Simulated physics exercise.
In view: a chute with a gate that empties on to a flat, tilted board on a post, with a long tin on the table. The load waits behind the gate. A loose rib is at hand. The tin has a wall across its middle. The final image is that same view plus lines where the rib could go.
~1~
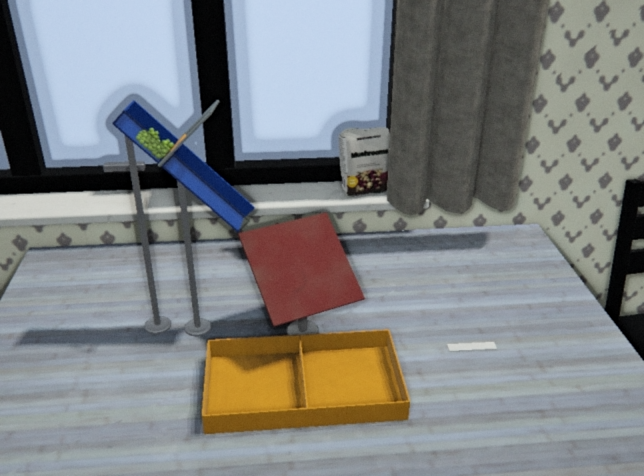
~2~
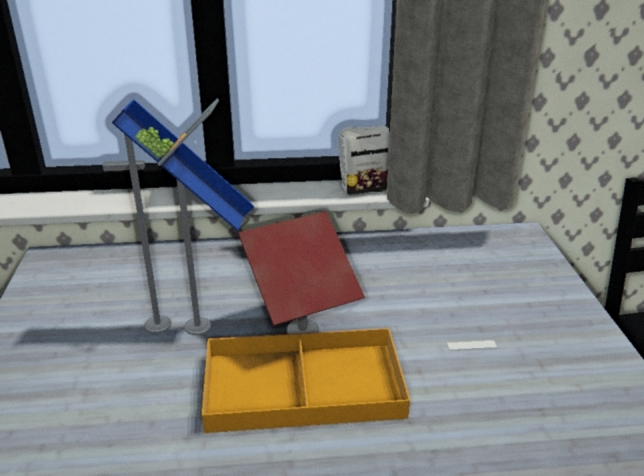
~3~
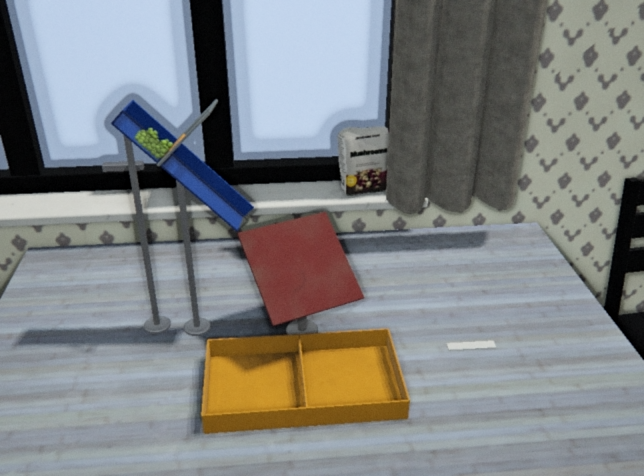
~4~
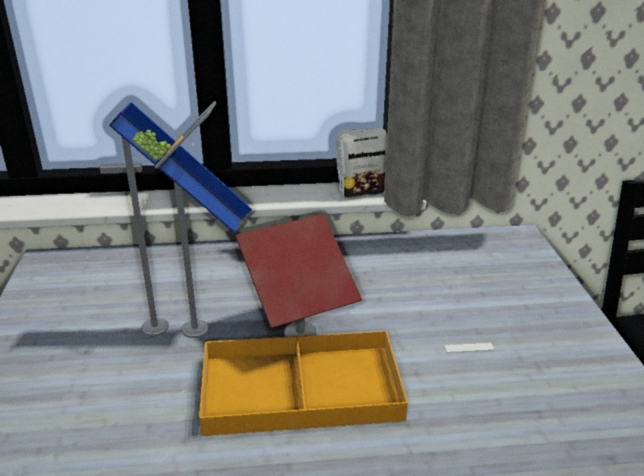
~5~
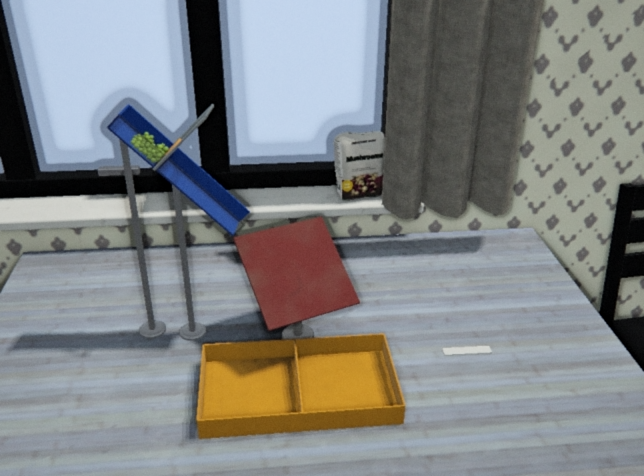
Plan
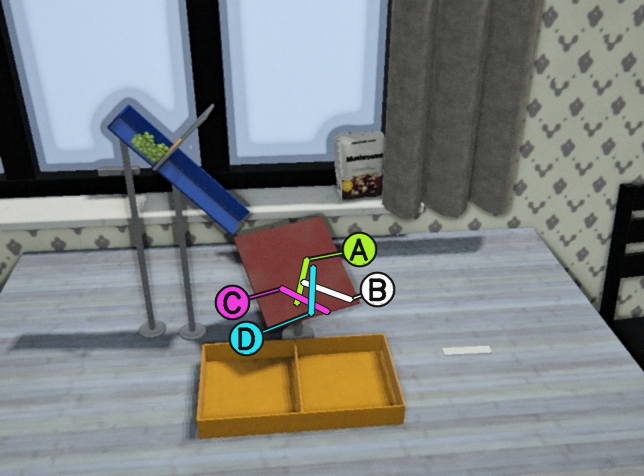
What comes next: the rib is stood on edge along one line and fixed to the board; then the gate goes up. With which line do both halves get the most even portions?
Choose A.
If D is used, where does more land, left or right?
More lands on the right.
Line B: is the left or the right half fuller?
The right half.
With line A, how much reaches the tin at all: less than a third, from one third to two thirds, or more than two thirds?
It is more than two thirds.
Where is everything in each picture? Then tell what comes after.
Load behind the gate at (156, 146), dried peas; lip of the chute at (241, 225), sloping fairly steeply, in the first picture.
Middle of the board at (302, 265), tilted fairly steeply; middle of its low edge at (321, 311); of its high edge at (284, 221), in the second picture.
Front corners of the tin at (202, 415) and (409, 400); front end of its middle wall at (307, 408); gate still shut at (179, 142), in the third picture.
Middle of the load at (153, 148); lip at (238, 227), in the fourth picture.
Middle of the load at (151, 150); lip at (236, 229), in the fifth picture.
On the marked copy, line A from (306, 259) to (296, 303); line B from (303, 282) to (350, 299); line C from (281, 288) to (327, 311); line D from (313, 267) to (311, 313).
With A, of what is caught, about two thirds in the left half, about a third in the right.
With B, of what is caught, a stray few in the left half, nearly all in the right.
With C, of what is caught, a small part in the left half, nearly all in the right.
With D, of what is caught, a small part in the left half, nearly all in the right.
